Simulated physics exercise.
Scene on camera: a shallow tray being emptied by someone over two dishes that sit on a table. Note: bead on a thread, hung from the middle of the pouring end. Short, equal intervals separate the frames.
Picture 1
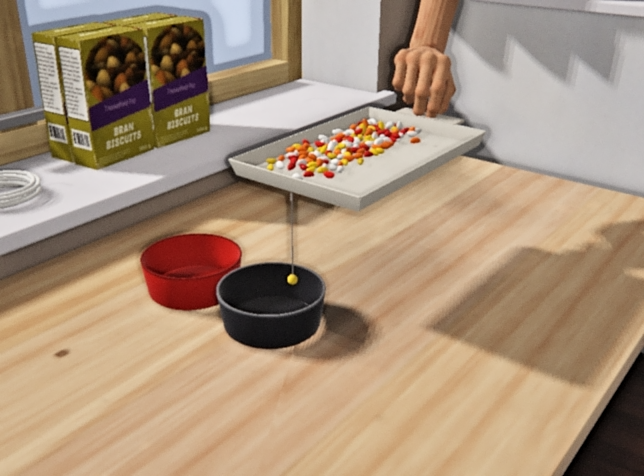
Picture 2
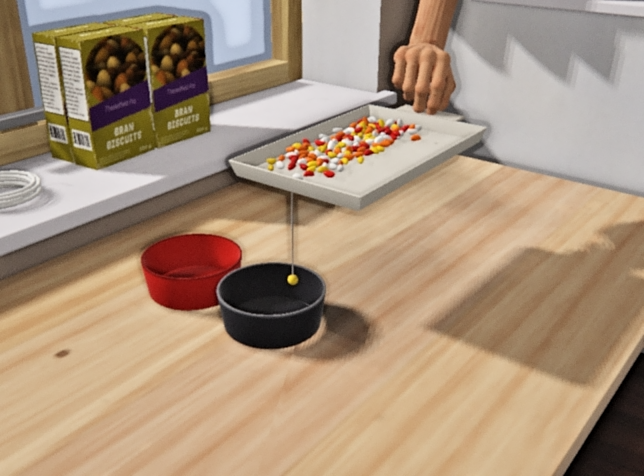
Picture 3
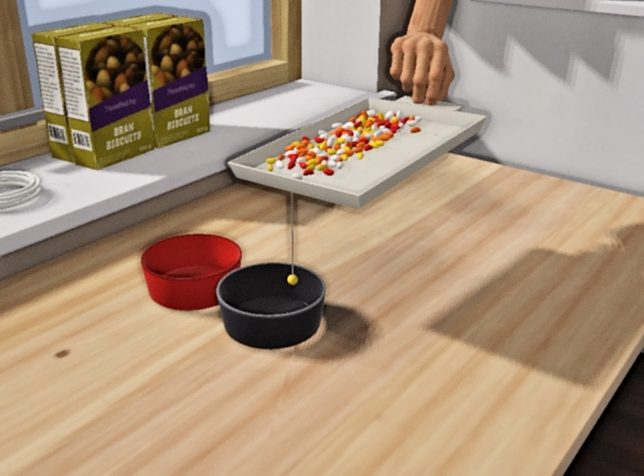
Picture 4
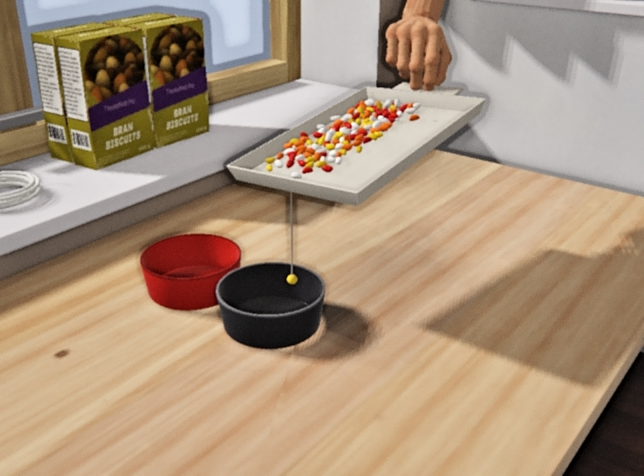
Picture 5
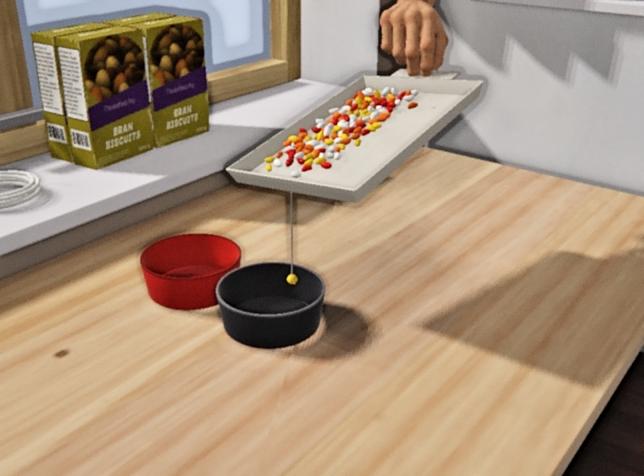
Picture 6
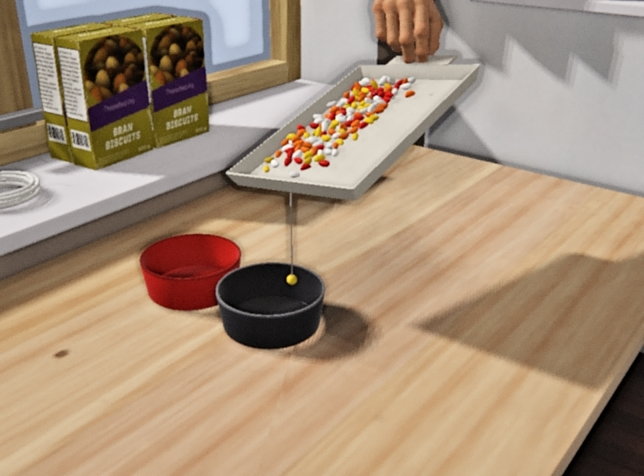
The footage shows a hand holding a shallow tray of red, yellow, orange and white jelly beans above a red dish and a black dish, then gradually raising its far end while a yellow bead hangs nearly still on a thread.
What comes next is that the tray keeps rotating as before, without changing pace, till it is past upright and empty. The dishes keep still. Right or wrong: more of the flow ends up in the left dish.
Wrong; more ends up in the right dish.
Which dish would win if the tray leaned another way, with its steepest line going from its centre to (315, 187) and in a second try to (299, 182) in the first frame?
The first slope favours the dish to the right, the second the dish to the right.
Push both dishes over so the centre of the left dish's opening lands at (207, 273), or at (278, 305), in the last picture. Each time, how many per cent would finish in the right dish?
About 10 and 0 per cent respectively.
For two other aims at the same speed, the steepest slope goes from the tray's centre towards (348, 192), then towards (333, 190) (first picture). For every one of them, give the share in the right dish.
For the first aim it is 10 in a hundred, for the second 20 in a hundred.
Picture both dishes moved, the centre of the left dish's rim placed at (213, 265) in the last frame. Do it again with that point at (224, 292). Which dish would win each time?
The dish to the left, then the dish to the left.
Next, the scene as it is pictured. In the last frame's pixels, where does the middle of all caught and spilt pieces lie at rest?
(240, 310).
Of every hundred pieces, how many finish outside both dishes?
Somewhere around 20 in a hundred.
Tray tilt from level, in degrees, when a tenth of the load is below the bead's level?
Somewhere near 75°.
Shortly afterwards, tray tipped steeply; all but a few on the tray; only a few in the air.
Next, tray tipped past a quarter turn; a little on the tray; near a third in the right dish; near a quarter in the left dish; a little outside both; a little in the air.
Some moments later, tray tipped past a quarter turn; near half in the right dish; near a quarter in the left dish; near a quarter outside both.
In the end, tray tipped past a quarter turn; near half in the right dish; near a quarter in the left dish; near a quarter outside both.
